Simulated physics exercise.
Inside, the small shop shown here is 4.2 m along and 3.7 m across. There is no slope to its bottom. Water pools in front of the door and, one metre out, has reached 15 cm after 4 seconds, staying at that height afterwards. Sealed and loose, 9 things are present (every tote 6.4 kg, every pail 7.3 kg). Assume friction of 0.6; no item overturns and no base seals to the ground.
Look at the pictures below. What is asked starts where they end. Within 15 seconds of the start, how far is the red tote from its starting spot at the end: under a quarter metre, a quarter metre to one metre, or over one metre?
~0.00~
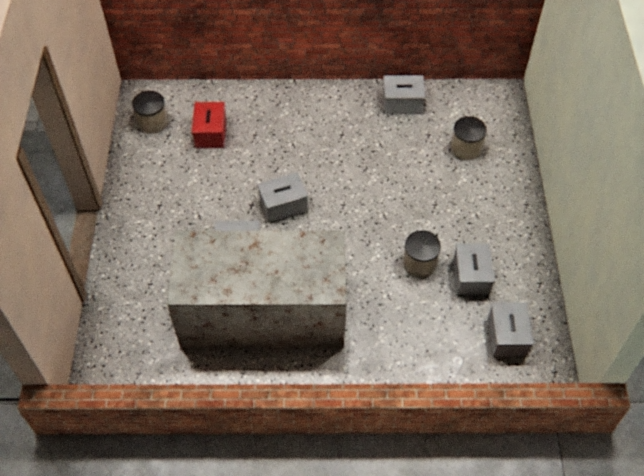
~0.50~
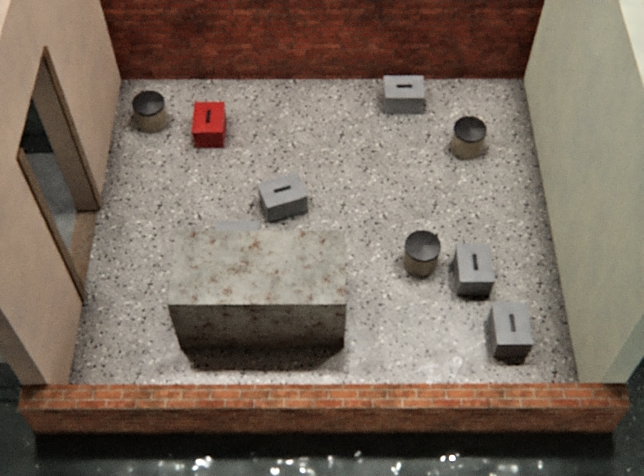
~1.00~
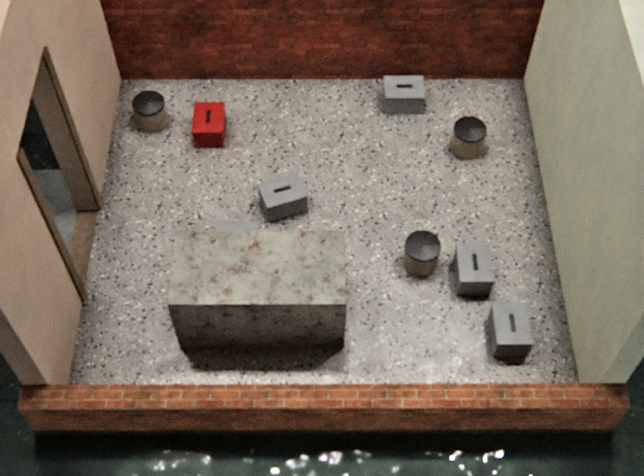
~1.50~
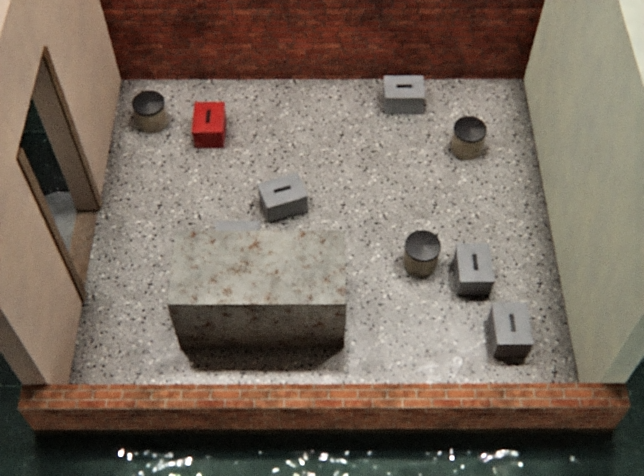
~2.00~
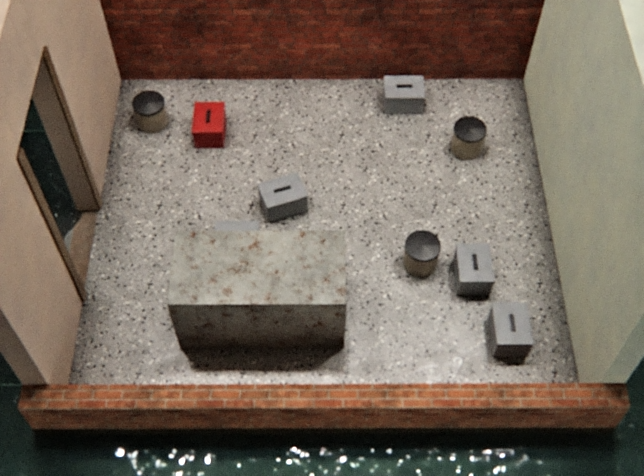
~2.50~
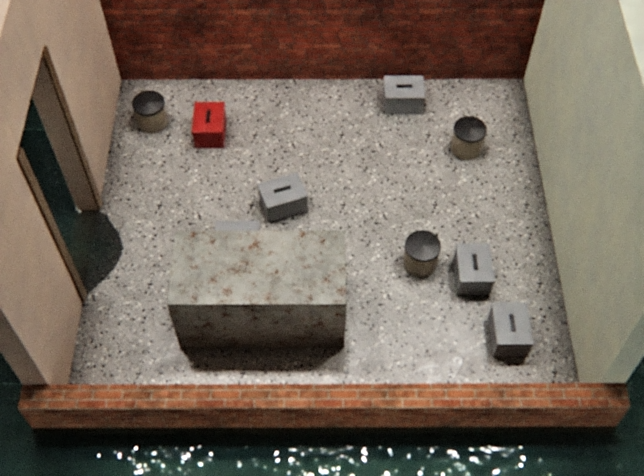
Distance covered: Small.
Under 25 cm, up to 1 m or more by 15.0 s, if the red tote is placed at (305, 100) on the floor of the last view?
So it budges only slightly.
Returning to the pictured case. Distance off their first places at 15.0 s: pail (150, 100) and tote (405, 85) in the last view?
First 0 cm, then 80 cm.
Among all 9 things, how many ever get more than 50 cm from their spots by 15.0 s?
By my count, 3.
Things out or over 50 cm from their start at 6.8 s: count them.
1 in all.
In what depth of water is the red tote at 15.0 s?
3 cm, roughly.
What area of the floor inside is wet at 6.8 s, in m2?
Close to 10.0 m2, I'd say.
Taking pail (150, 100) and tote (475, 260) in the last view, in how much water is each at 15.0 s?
First roughly 4 cm, second roughly 8 cm.
After 3.5 s the red tote is near (208, 117), 0.0 m from its start, aground; 0 afloat.
After 6.8 s the red tote is near (208, 117), 0.0 m from its start, aground; 0 afloat.
After 11.0 s the red tote is near (208, 117), 0.0 m from its start, aground; 0 afloat.
After 15.0 s the red tote is near (208, 117), 0.0 m from its start, aground; 5 afloat.
